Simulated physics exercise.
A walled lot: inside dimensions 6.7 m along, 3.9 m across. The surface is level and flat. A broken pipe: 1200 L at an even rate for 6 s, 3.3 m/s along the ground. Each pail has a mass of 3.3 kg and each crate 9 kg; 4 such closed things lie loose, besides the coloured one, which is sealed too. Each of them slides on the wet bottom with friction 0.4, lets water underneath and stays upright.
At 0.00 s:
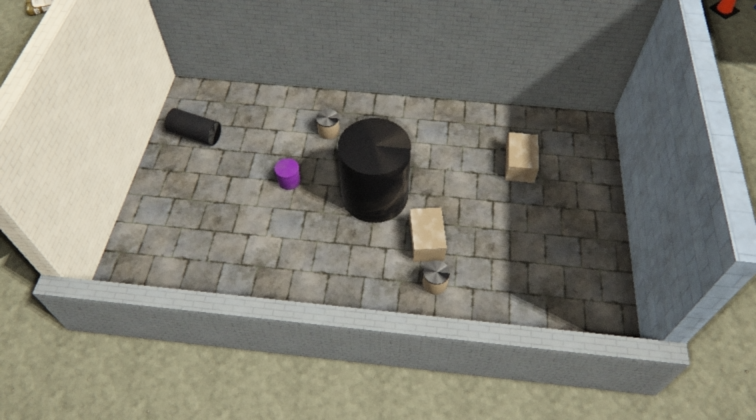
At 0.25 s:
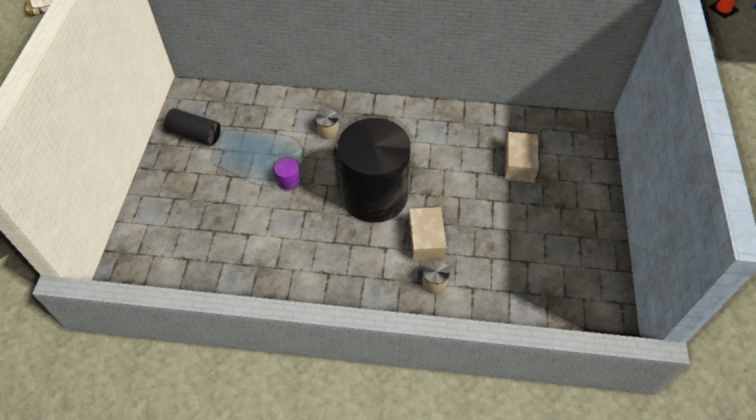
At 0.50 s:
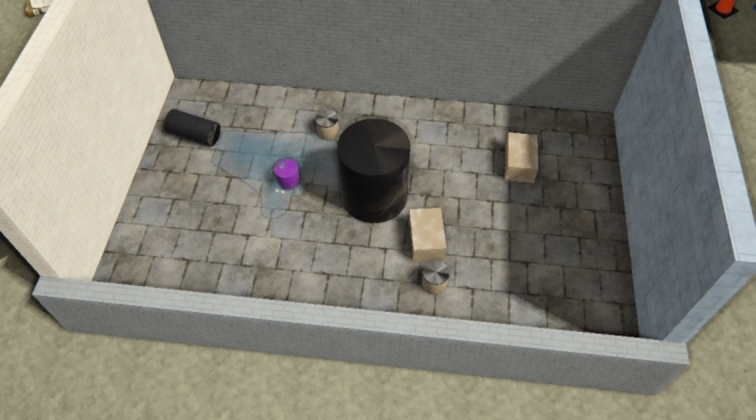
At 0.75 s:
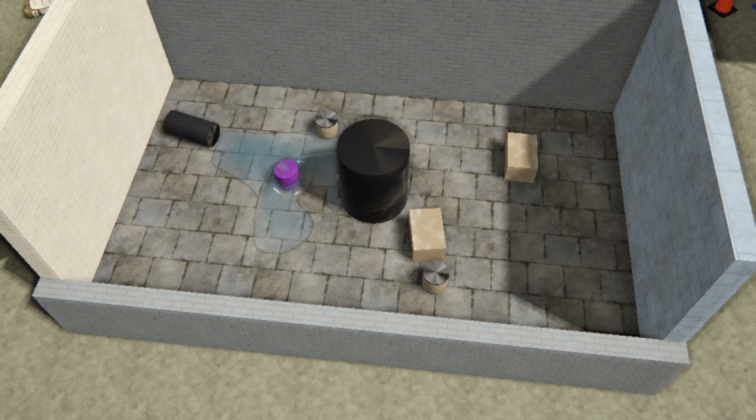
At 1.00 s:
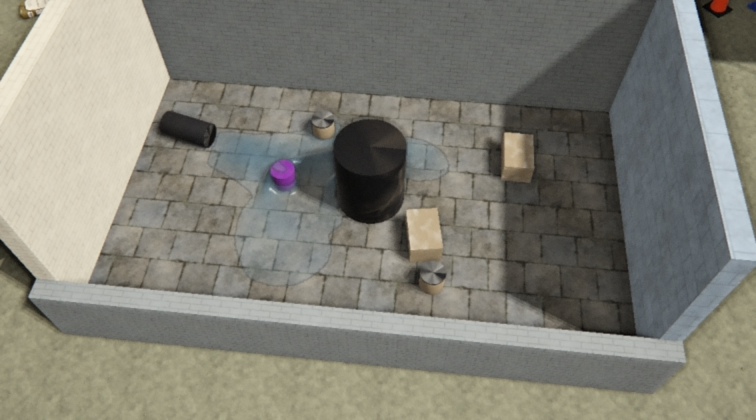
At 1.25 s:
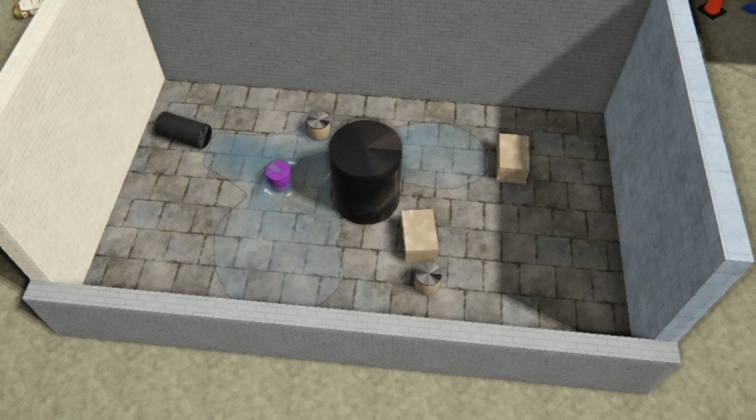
Water spreads in a thin sheet from a dark pipe across the paved floor of a walled lot, passing around a purple pail and then a large black cylinder, while the pail, boxes and small cans stay in place.
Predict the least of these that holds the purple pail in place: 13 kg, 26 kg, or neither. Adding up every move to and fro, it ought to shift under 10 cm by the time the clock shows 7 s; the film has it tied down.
Neither.
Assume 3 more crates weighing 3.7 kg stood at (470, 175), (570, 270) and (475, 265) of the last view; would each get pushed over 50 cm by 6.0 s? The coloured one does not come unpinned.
In the order given, further, further and not as far.
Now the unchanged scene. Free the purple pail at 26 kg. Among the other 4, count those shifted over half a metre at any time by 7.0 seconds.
That makes 2.
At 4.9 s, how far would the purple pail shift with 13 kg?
Displacement near 300 cm.
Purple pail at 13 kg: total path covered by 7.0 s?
Total path: Approx. 400 cm.
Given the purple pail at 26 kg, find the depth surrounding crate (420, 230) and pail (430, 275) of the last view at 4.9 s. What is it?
Some 2 cm at the first, some 3 cm at the second.
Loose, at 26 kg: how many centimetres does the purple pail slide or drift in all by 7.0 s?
I'd put it near 120 cm in all.
After 1.8 s the purple pail would be 174 cm from its start with 13 kg and 71 cm from its start with 26 kg; 13 cm of water round it then.
After 3.1 s the purple pail would be 226 cm from its start with 13 kg and 119 cm from its start with 26 kg; 7 cm of water round it then.
After 4.9 s the purple pail would be 289 cm from its start with 13 kg and 119 cm from its start with 26 kg; 8 cm of water round it then.
After 7.0 s the purple pail would be 324 cm from its start with 13 kg and 119 cm from its start with 26 kg; 5 cm of water round it then.
